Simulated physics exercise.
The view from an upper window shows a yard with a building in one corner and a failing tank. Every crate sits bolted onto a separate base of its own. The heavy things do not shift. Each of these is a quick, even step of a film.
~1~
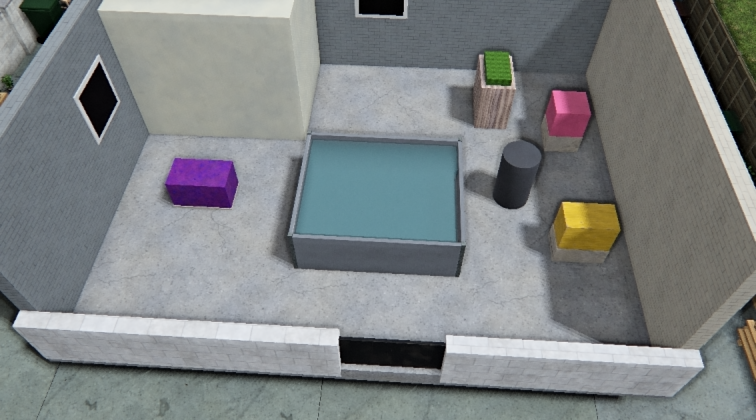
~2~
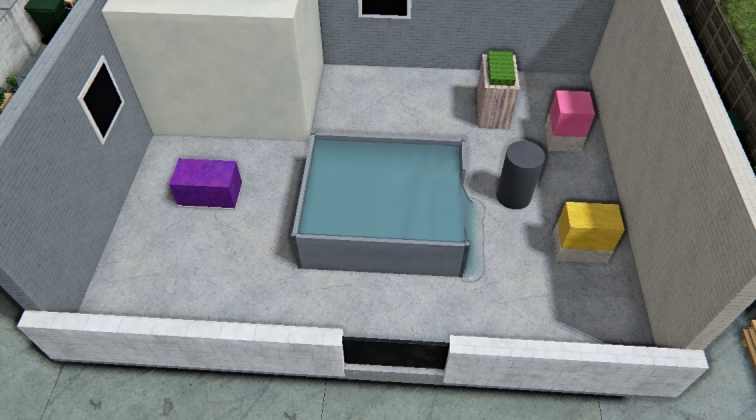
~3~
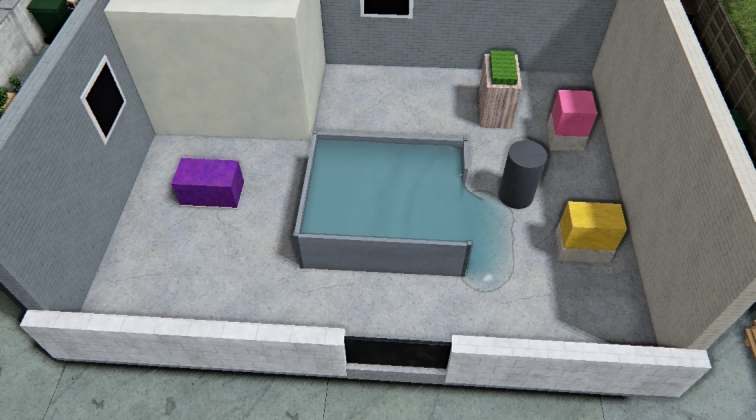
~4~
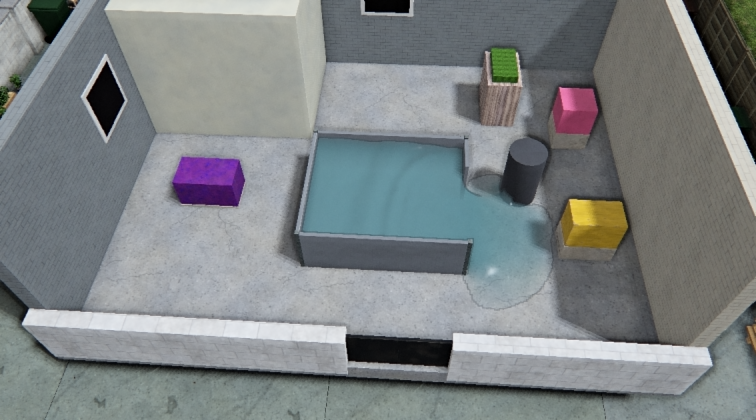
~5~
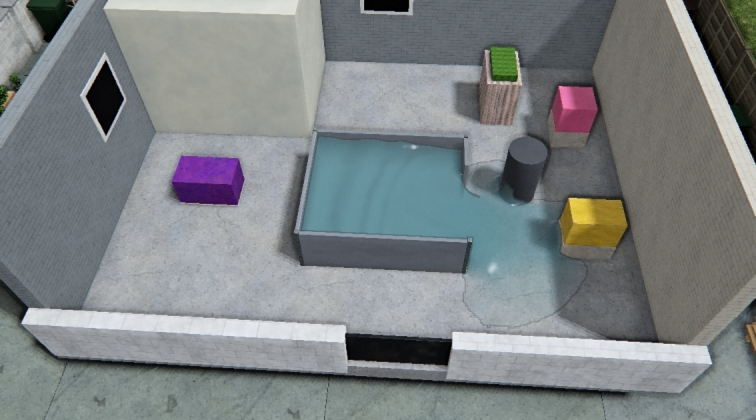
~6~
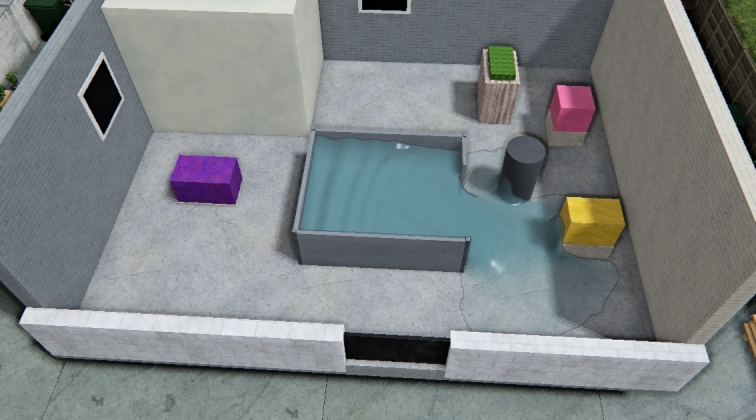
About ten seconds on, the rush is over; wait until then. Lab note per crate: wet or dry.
Result: Most likely the purple crate gets water on it; most likely the pink crate remains untouched; most likely the yellow crate gets water on it.
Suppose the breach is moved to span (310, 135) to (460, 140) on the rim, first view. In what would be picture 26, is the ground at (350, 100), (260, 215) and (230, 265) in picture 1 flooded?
In the order given, the spots are swamped, not soaked and not soaked.
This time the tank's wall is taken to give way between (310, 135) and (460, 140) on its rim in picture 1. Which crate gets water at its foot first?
The pink crate.
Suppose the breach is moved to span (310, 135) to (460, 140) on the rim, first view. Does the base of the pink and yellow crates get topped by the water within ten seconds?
Note: Pink one is left dry; yellow one is left dry.
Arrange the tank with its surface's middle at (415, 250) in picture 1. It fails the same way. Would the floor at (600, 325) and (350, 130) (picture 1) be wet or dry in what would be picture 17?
Submerged, then untouched.
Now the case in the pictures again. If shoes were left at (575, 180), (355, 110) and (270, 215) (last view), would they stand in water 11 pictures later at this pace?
Result by point, in sequence: Waterlogged, then unwetted, then unwetted.
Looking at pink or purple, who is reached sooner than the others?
The crate marked pink it is.
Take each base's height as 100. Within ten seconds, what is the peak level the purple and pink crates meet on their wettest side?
Some 270 and 70 % respectively.
A moment on, water covers 25 % of the floor; the purple crate not reached, the pink crate water round its plinth, the yellow crate water round its plinth.
Next, water covers 30 % of the floor; the purple crate not reached, the pink crate water round its plinth, the yellow crate water round its plinth.
Then, water covers 45 % of the floor; the purple crate not reached, the pink crate water round its plinth, the yellow crate water round its plinth.
Later, water covers 85 % of the floor; the purple crate water round its plinth, the pink crate water round its plinth, the yellow crate water round its plinth.
In the end, water covers 100 % of the floor; the purple crate was topped, the pink crate stayed above the water, the yellow crate was topped.
